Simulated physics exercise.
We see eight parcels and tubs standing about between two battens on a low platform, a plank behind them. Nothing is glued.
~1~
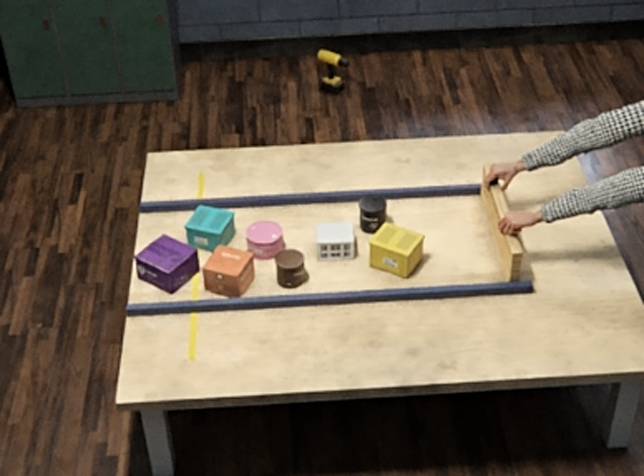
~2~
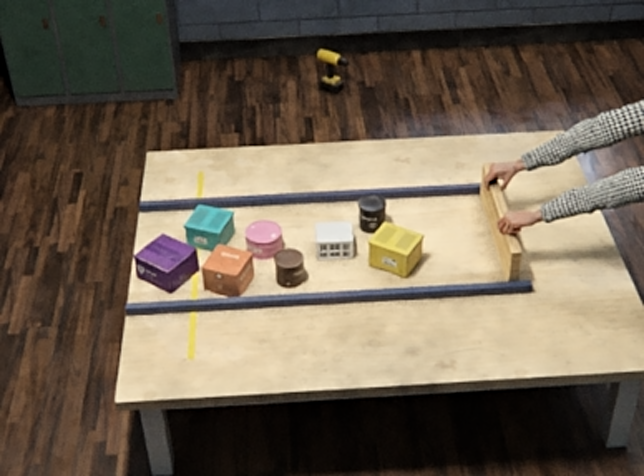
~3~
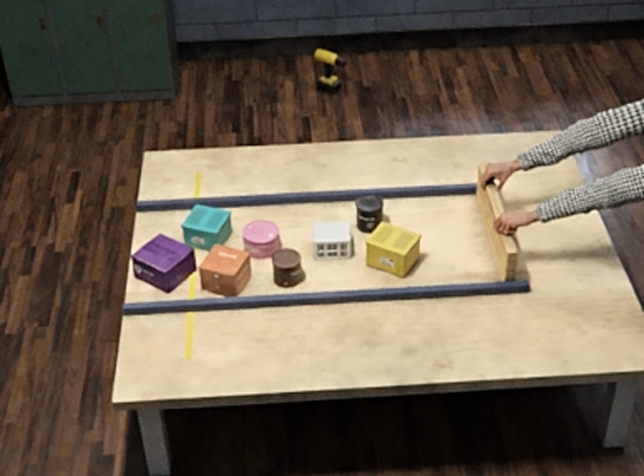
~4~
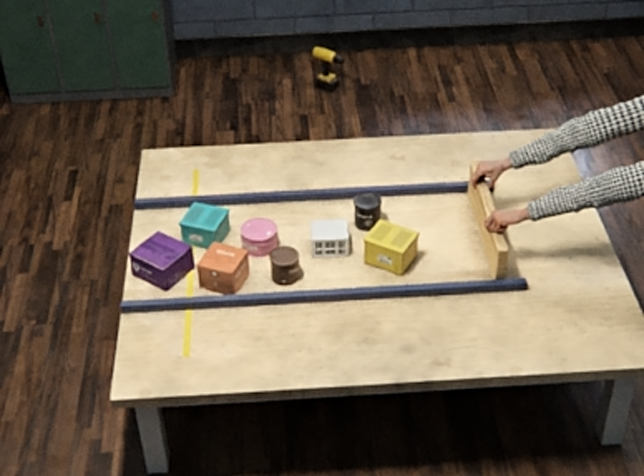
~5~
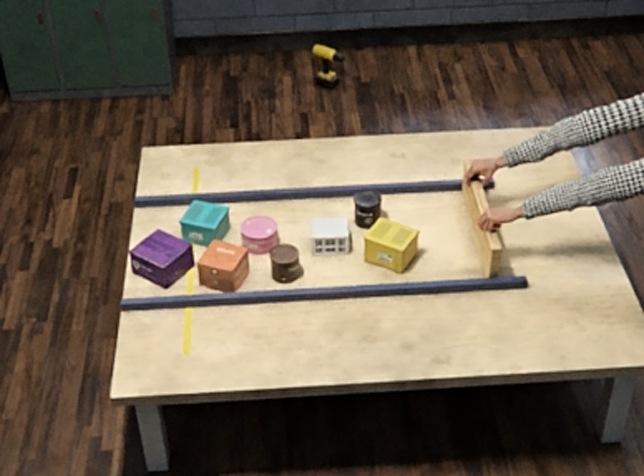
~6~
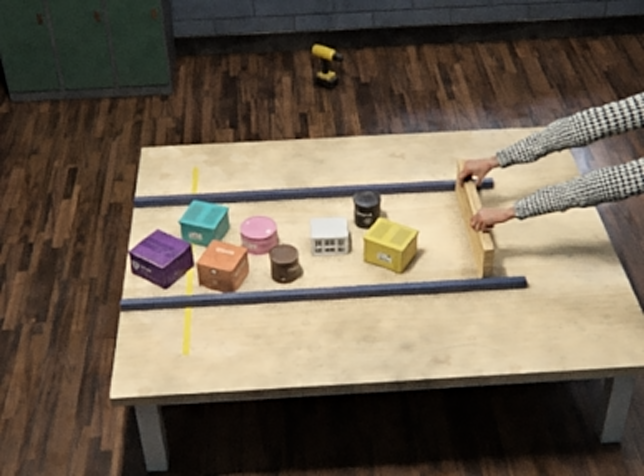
Two hands in checked sleeves held a wooden plank upright between two dark rails on a table, then slid it slightly left toward the group of colourful boxes and tubs, which stayed in place.
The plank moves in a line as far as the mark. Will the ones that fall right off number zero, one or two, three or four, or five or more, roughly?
They will number one or two.
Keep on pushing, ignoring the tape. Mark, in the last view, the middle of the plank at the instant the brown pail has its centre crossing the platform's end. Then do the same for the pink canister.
Roughly at (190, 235) and roughly at (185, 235).
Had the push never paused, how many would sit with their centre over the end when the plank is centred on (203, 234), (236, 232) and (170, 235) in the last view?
It comes out as 2, then 1, then 5.
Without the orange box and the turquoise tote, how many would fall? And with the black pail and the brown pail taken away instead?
First 1, then 2.
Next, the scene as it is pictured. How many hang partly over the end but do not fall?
Number: 3.
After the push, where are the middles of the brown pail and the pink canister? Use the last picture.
Around (126, 281), then around (134, 249).
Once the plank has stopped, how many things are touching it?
That would be 3 of them.
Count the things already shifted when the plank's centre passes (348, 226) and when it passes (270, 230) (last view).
Note: First position 3; second position 8.
Early on, none off yet; purple box at rest near (162, 259); turquoise tote at rest near (205, 225); orange box at rest near (223, 267).
A while later, none off yet; purple box travelled a little near (151, 259); turquoise tote travelled a little near (198, 224); orange box travelled about its own width near (195, 266).
Finally, the number that fall off is one or two; lost, orange box and purple box.
